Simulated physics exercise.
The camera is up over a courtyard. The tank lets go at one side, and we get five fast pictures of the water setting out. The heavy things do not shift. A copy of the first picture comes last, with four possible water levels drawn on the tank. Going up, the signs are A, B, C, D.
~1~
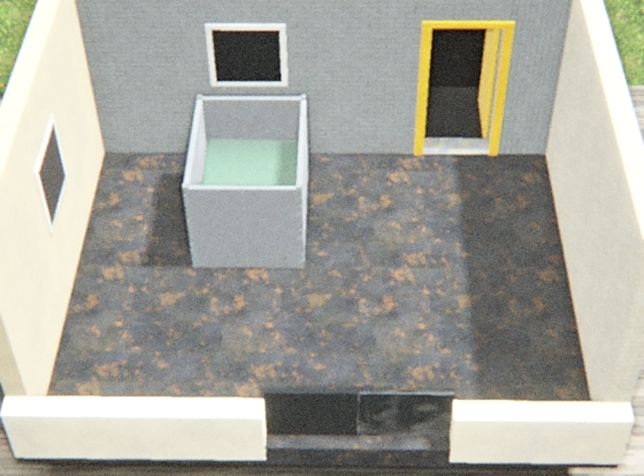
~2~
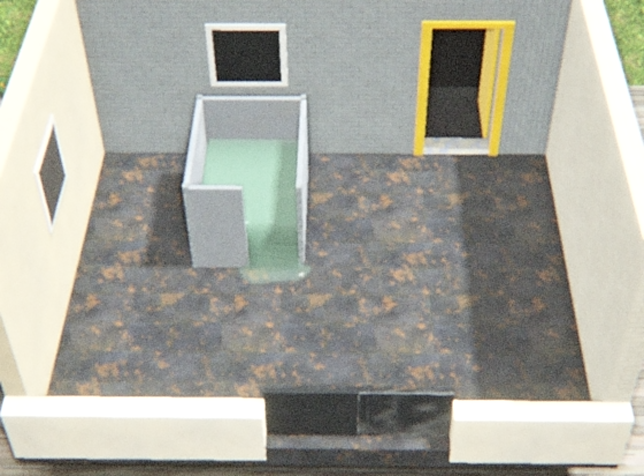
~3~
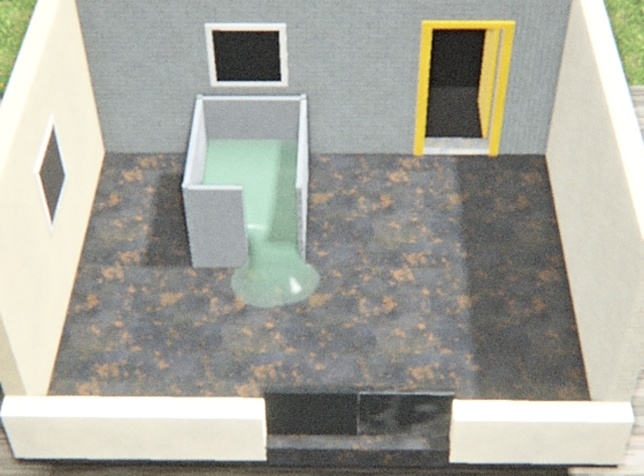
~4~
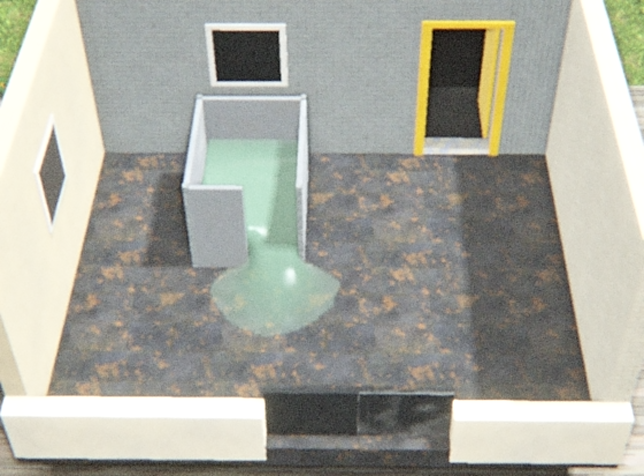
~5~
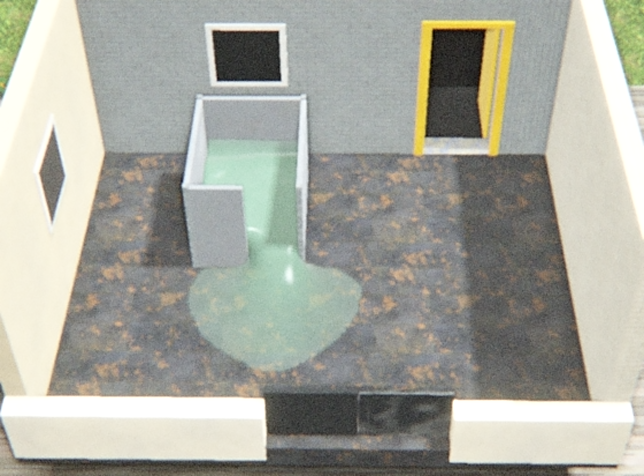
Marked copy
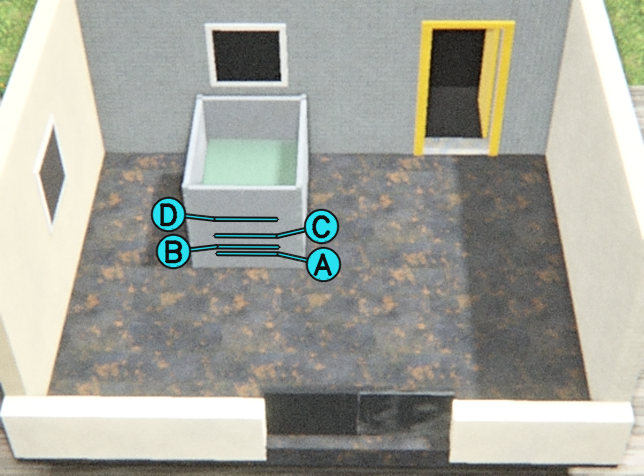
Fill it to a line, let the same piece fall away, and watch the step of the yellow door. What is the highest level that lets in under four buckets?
The answer is mark D.
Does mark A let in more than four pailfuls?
No.
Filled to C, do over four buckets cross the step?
No, not at all.
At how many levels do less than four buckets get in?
All of them.
In cyan, A at (247, 253); B at (247, 246); C at (246, 235); D at (245, 219); from the bottom up A, B, C, D.
With A, nothing gets over.
With B, nothing gets over.
With C, nothing gets over.
With D, a bucket or two gets in.
